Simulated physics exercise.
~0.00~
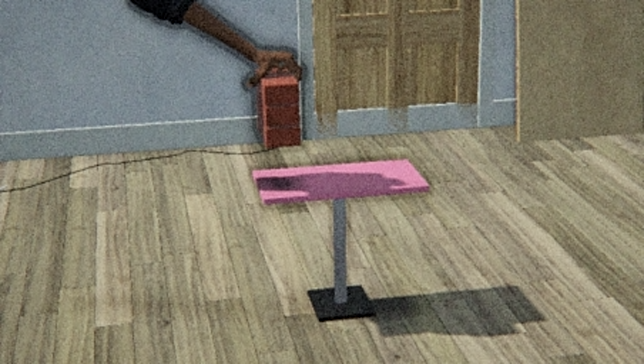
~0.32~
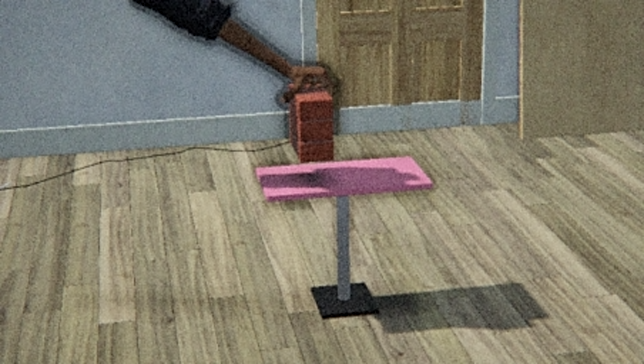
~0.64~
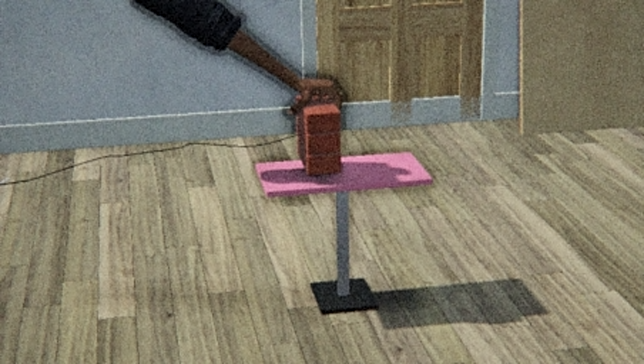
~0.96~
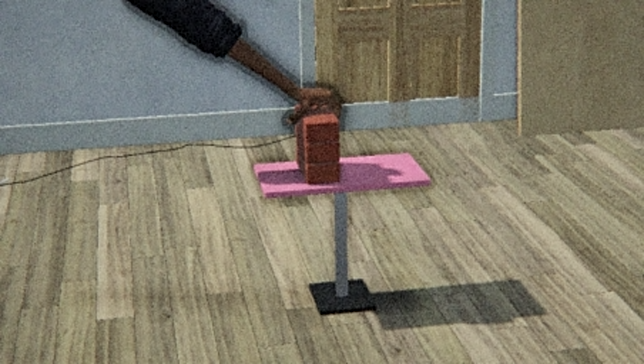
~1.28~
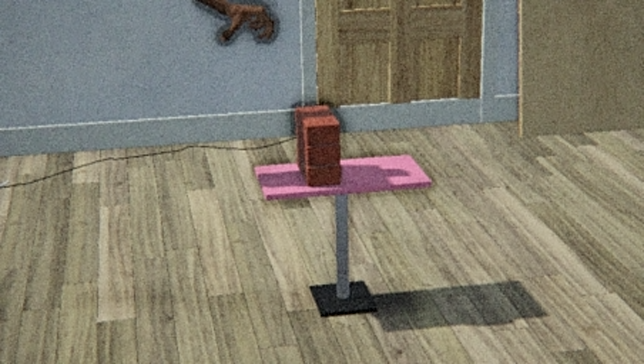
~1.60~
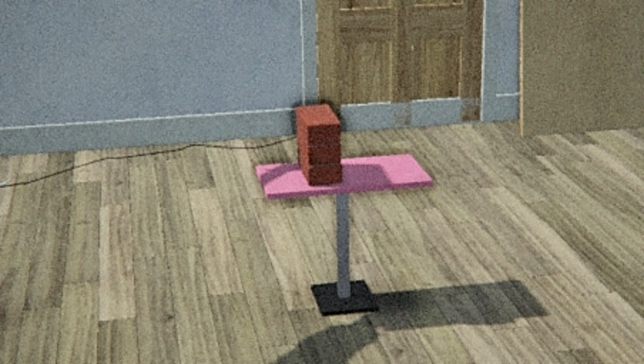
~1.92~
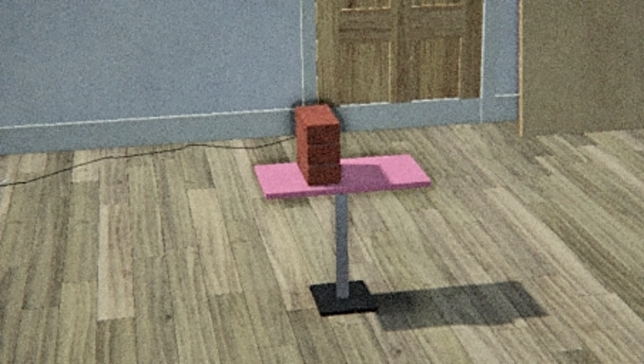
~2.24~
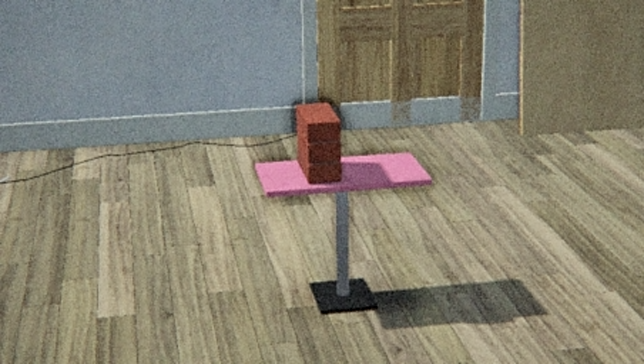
A small stack of red bricks is held by a hand reaching in from the upper left, above a pink side table on a thin grey post with a square black foot. The view looks slightly down across a wood-plank floor, with a blue wall, wooden doors and a thin dark cord behind, swaying a little. The hand carries the bricks right and down, then lowers them onto the tabletop, left of its middle. It lets go and draws back out of view. The bricks stay put, and the table remains upright and steady.
